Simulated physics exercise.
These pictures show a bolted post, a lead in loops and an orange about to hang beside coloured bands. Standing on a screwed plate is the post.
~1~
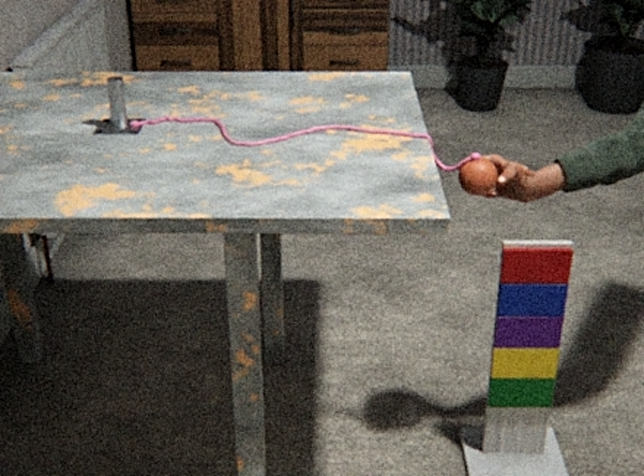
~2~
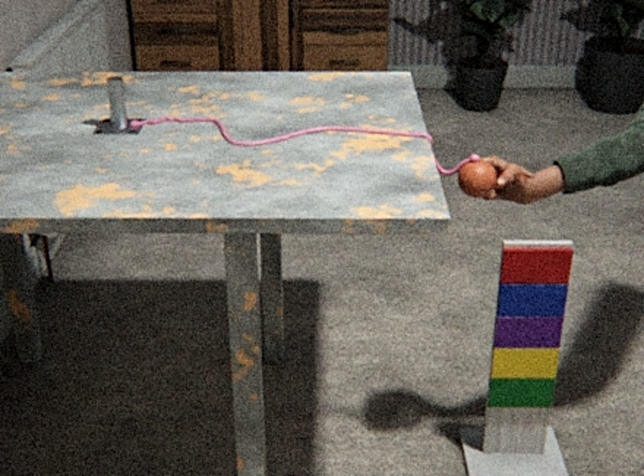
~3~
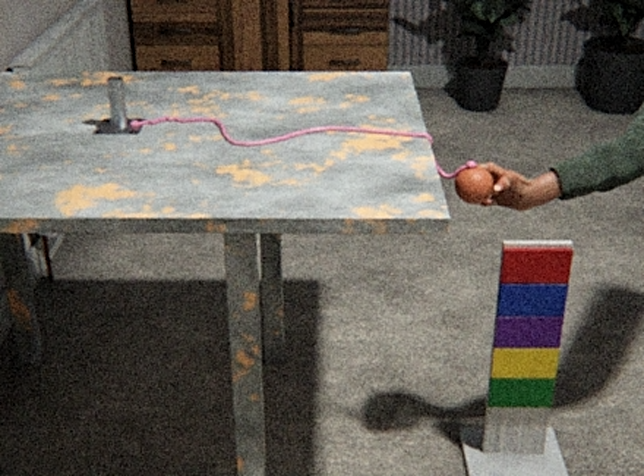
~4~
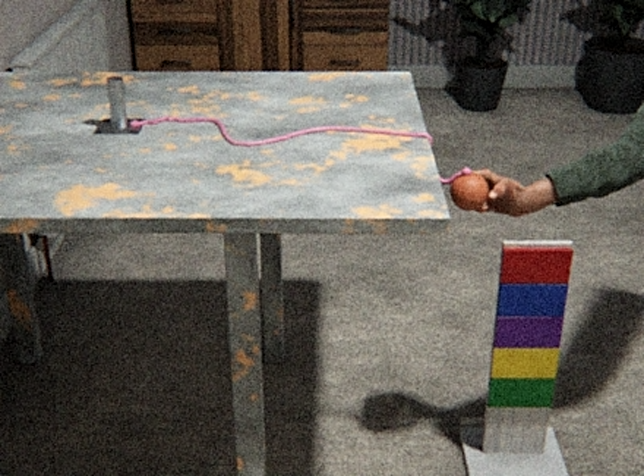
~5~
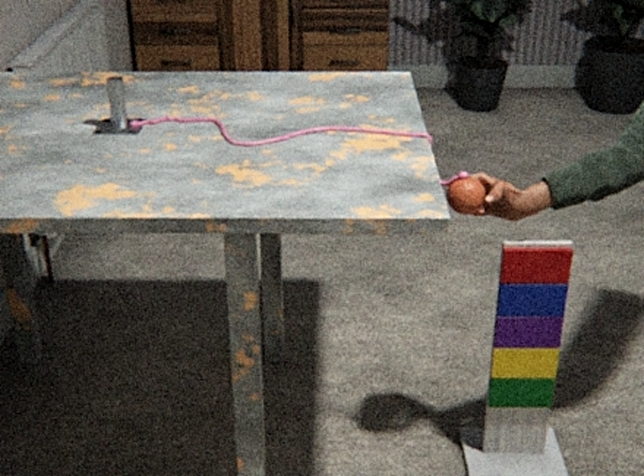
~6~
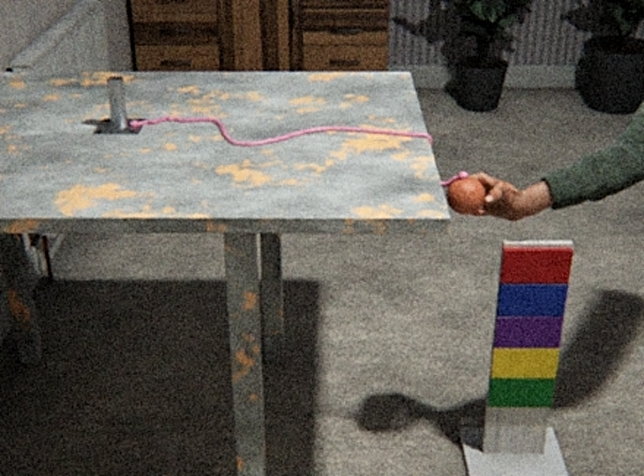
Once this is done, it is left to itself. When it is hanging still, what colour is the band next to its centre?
Blue.
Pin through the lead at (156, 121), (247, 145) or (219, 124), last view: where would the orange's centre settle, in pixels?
Pixel spots, one per try: About (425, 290), (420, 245), (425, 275).
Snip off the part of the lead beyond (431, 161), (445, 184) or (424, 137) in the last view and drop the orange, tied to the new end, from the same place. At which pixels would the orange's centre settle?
Respectively (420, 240), (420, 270) and (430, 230).
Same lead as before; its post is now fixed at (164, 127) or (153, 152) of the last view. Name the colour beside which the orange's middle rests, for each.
In that order: Purple; purple.
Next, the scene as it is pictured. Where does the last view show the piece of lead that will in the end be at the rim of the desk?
Approximately at (353, 130) in the final frame.
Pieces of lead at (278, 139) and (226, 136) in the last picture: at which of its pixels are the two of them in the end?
They end up around (343, 136) and around (273, 133).
A little later, orange near (415, 280); level with red.
Next, orange near (442, 292); level with blue.
When it is over, orange near (428, 297); level with blue. The lead holds its middle at blue.
